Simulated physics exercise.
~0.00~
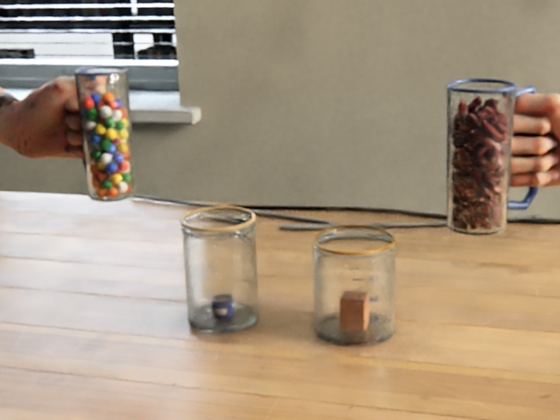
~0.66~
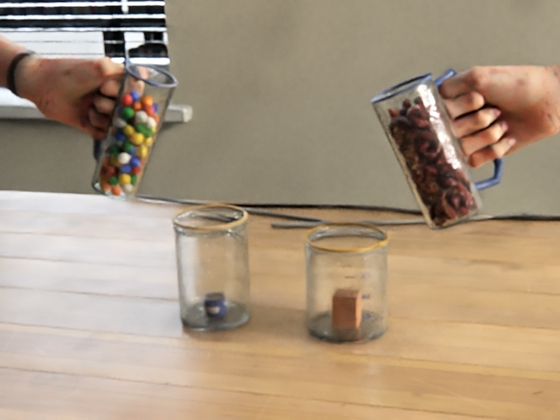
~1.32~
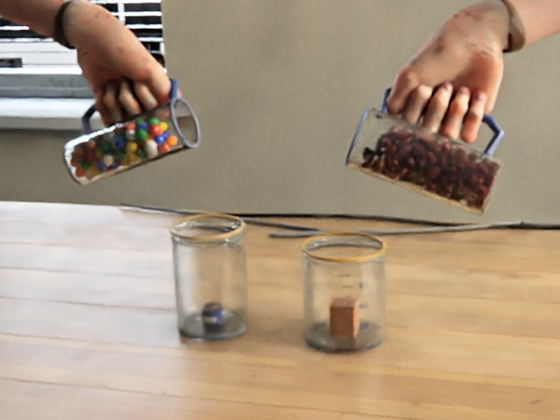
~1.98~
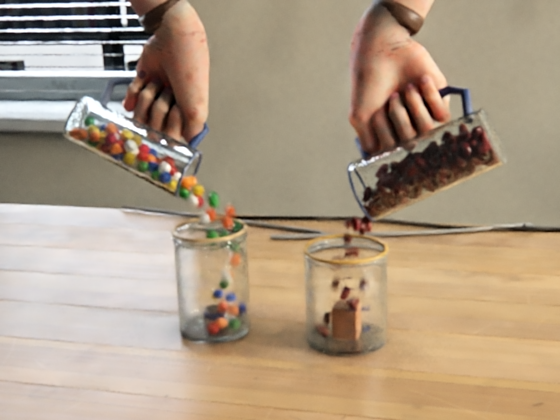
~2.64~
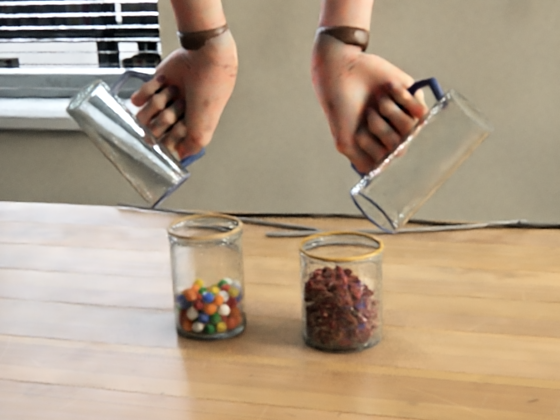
To begin with, two hands hold clear, blue-handled mugs above a wooden table, the left one full of colourful balls and the right one full of dark reddish-brown pieces. Below them stand two glass containers, one with a small dark object inside and the other with a brown block. The hands bring the mugs inward and tilt them onto their sides. Balls then tumble into the left jar while dark pieces drop into the right beaker. Finally, both mugs are tipped steeply and empty, the left jar is about a third full, the right beaker is fuller, and both objects are hidden.
